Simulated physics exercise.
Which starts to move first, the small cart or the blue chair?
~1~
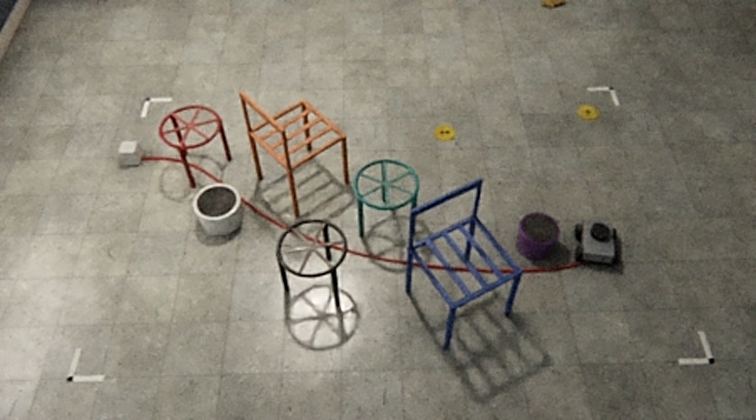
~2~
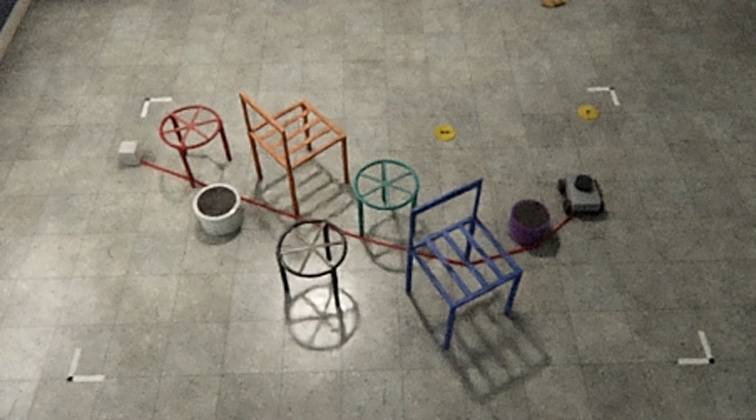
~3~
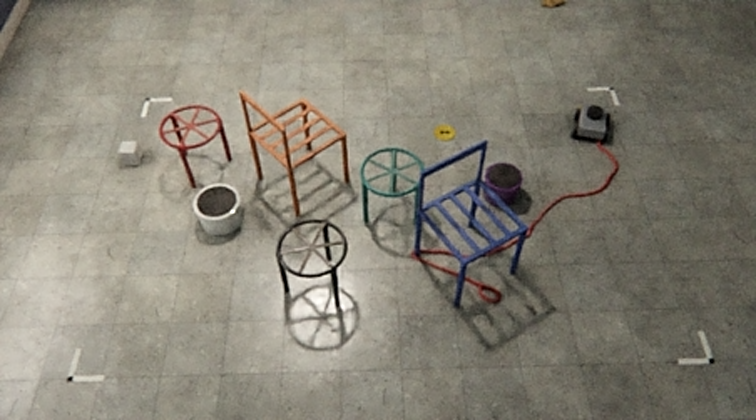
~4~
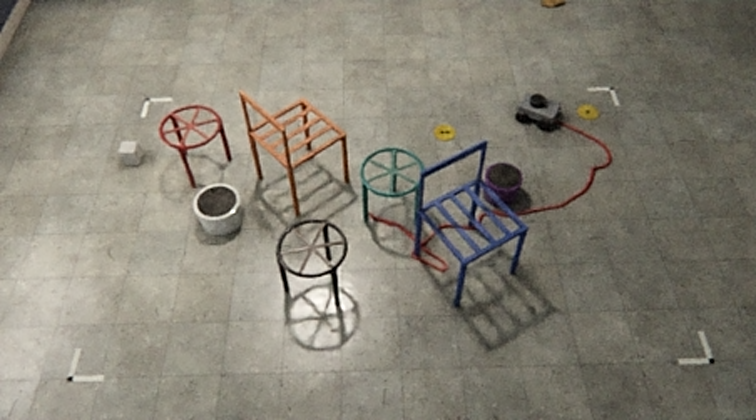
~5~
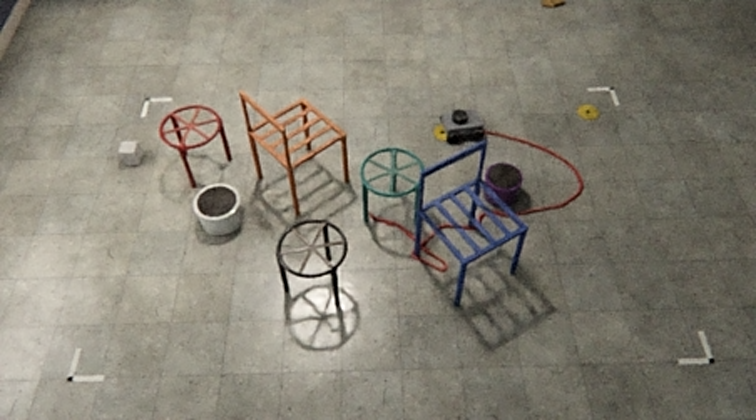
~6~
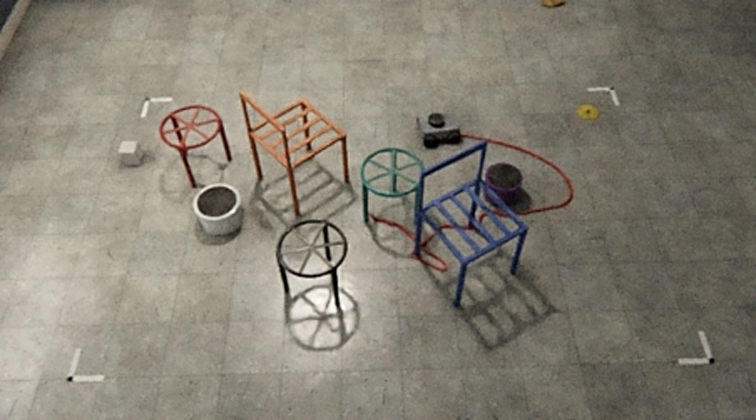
The small cart starts to move first, heading up the floor while the blue chair is still in place. The chair shifts only afterwards.
